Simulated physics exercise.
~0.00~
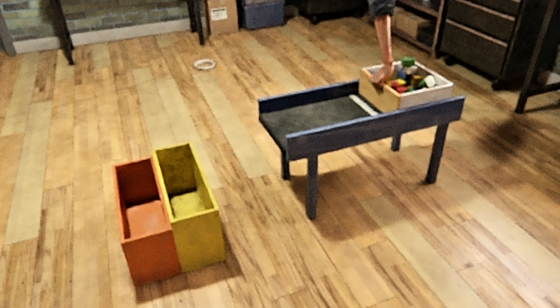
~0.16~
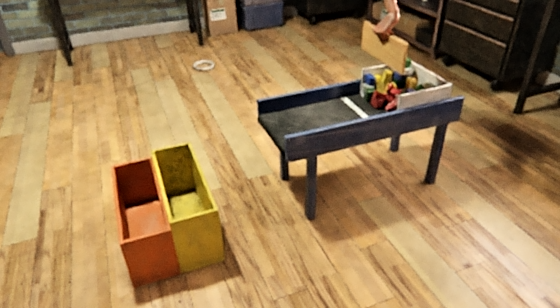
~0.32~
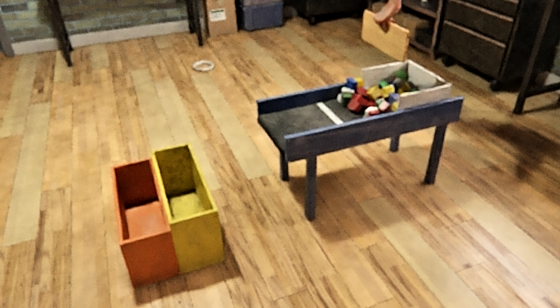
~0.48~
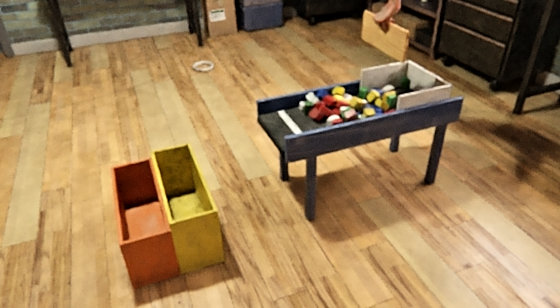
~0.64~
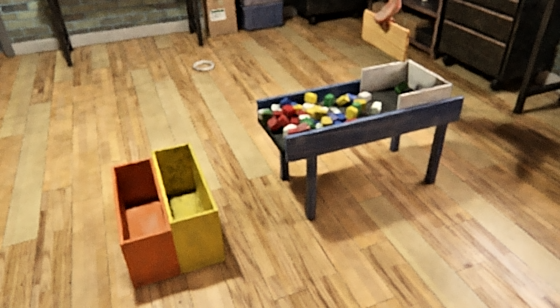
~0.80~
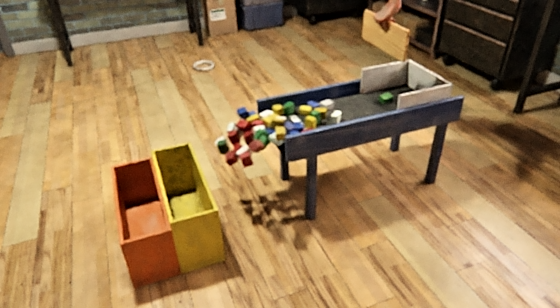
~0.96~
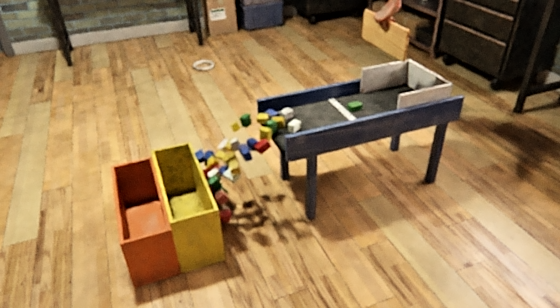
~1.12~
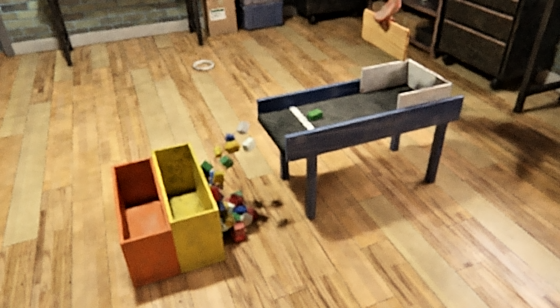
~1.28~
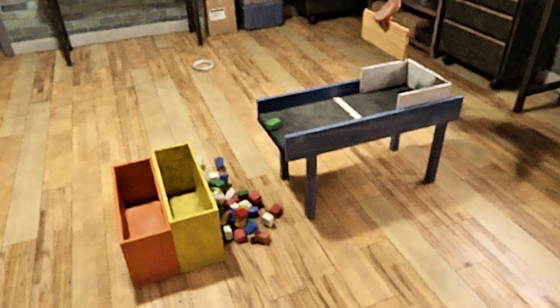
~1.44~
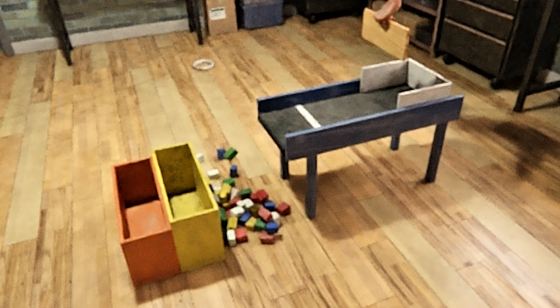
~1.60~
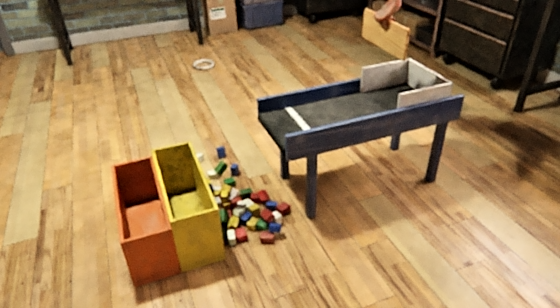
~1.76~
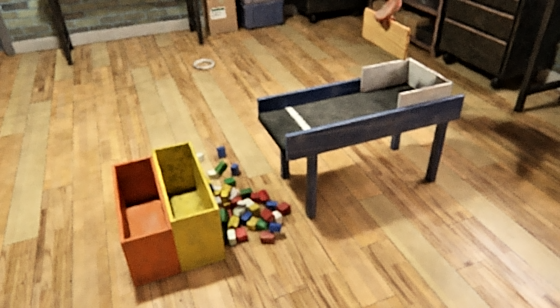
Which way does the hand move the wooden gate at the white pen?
The hand moves the gate upward, clear of the pen, and then holds it there.
